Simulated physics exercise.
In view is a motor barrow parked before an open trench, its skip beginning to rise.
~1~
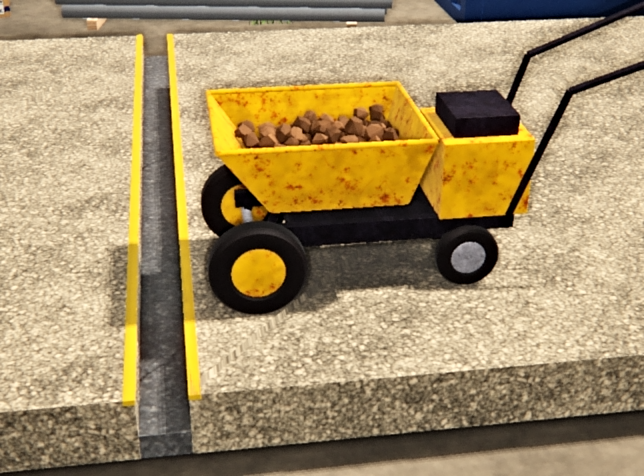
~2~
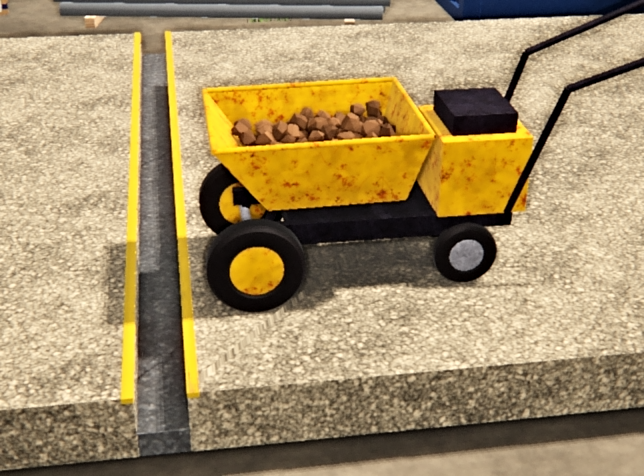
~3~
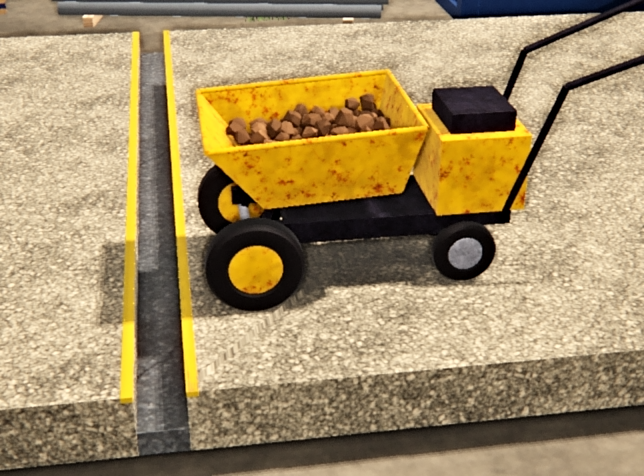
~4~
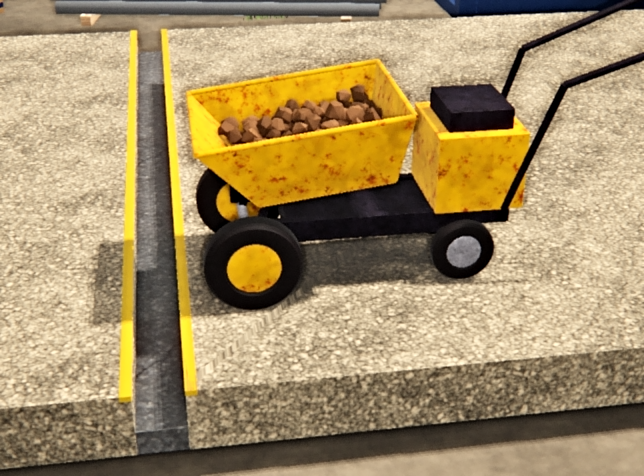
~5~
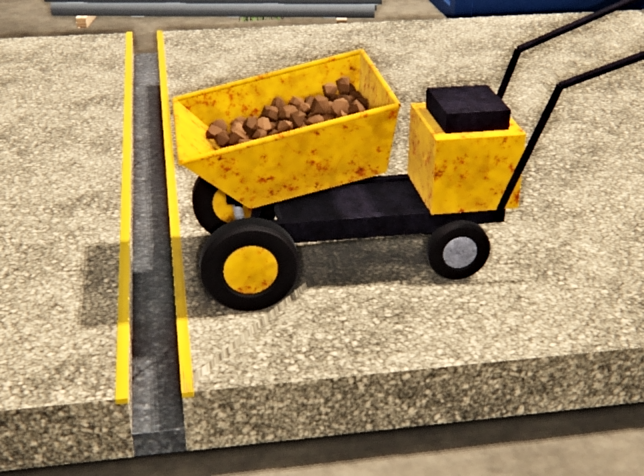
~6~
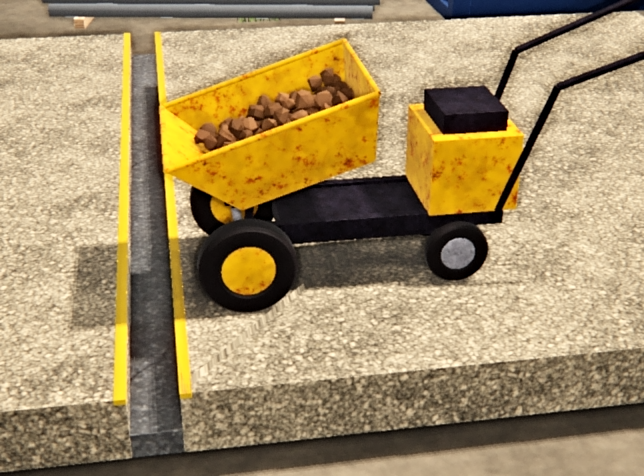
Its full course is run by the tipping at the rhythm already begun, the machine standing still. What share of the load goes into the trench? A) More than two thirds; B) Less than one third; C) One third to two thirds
Option B: Less than one third.
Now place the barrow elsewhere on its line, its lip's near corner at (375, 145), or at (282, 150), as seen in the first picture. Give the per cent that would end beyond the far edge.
The first position yields around 0 per cent; the second yields around 40 per cent.
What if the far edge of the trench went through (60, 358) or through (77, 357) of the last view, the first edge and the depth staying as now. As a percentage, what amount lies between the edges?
In order: 60 per cent, then 40 per cent.
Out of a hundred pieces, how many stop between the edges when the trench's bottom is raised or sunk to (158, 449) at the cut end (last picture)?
Something like 0 %.
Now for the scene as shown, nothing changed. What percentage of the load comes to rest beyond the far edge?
Result: Some 95 % of the load.
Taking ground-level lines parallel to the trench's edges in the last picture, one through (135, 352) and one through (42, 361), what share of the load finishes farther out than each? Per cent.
In order: 100 per cent, then 50 per cent.
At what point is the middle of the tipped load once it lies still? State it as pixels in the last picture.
Roughly pixel (45, 280).
Shortly afterwards, skip tipped steeply; the whole lot in the skip.
Next, skip tipped right over; near two thirds in the skip; near a third beyond it; only a few falling.
Some moments later, skip tipped right over; a little in the skip; only a few in or heaped over the trench; all but a few beyond it.
In the end, skip tipped right over; only a few in the skip; only a few in or heaped over the trench; all but a few beyond it.
